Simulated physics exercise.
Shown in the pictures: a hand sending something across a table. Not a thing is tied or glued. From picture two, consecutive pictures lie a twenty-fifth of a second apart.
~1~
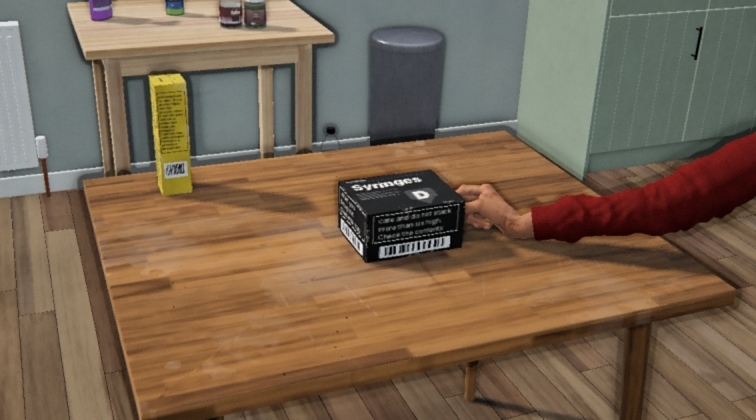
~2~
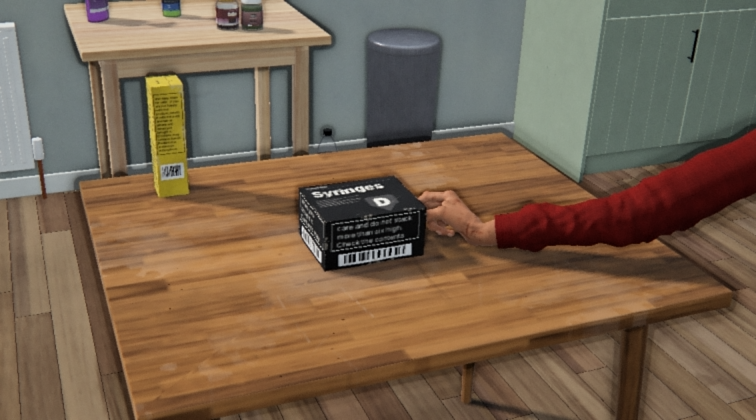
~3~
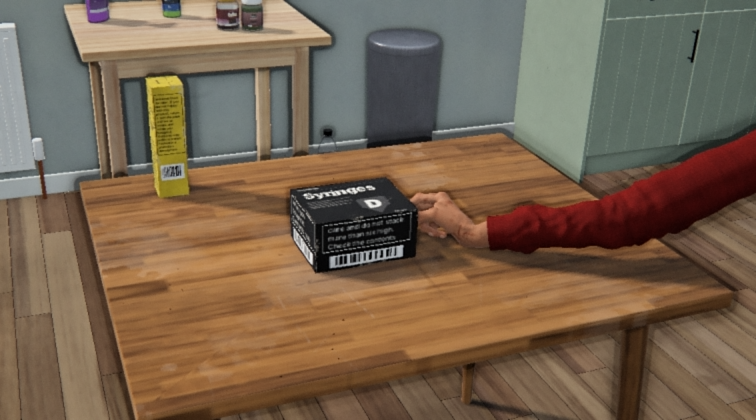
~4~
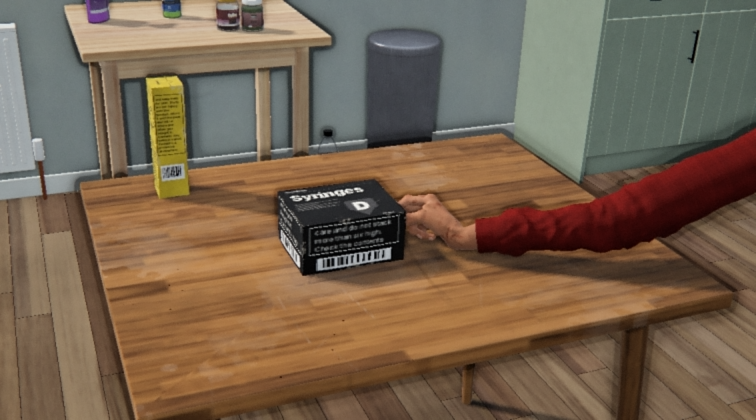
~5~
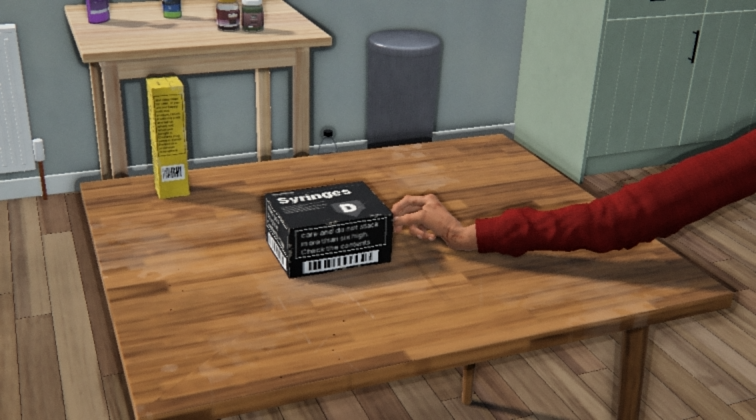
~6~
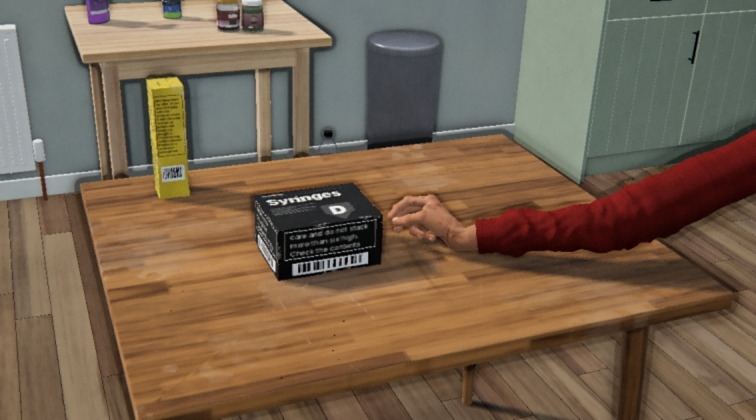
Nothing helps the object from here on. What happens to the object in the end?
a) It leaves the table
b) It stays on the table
(b) It stays on the table.
Then, 0.10 s after the last picture, black box slid a little near (302, 232).
Then, 0.30 s after the last picture, black box resting near (300, 230).
At rest, moved from the start, black box. Seen from the same camera at the end, black box near (301, 232).
